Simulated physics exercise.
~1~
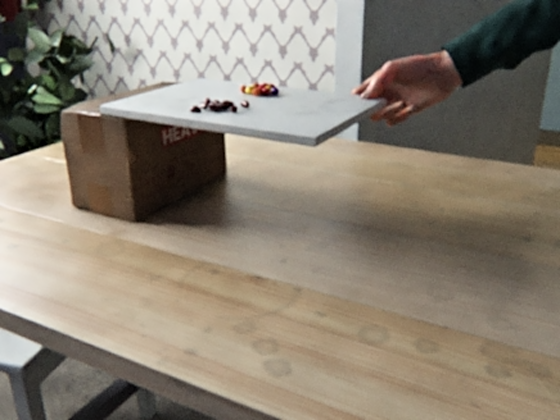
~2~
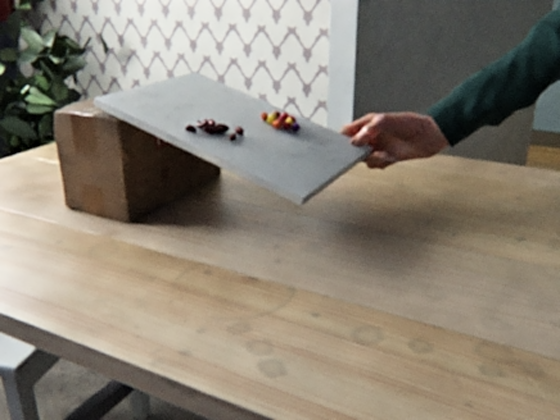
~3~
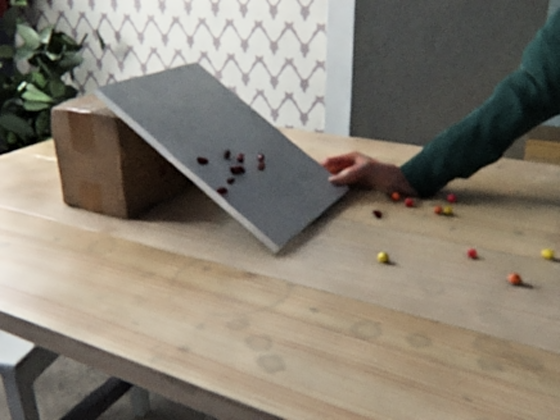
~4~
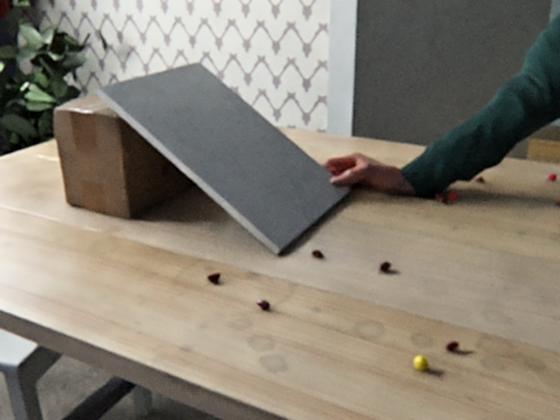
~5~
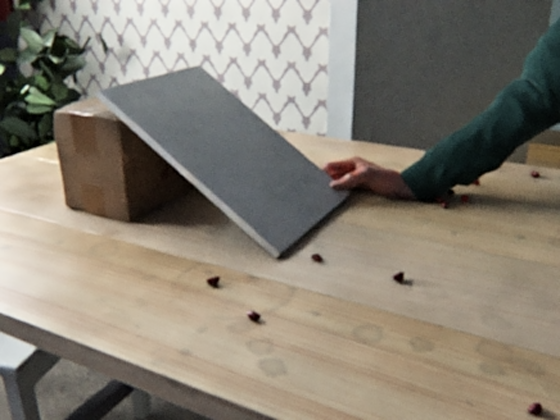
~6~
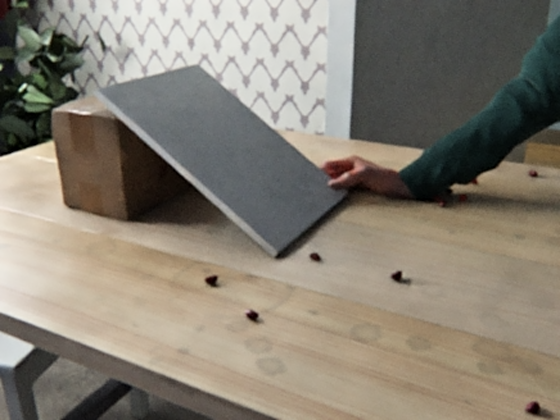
On a wooden table, a hand lowers a board and colourful balls outroll dark pieces.
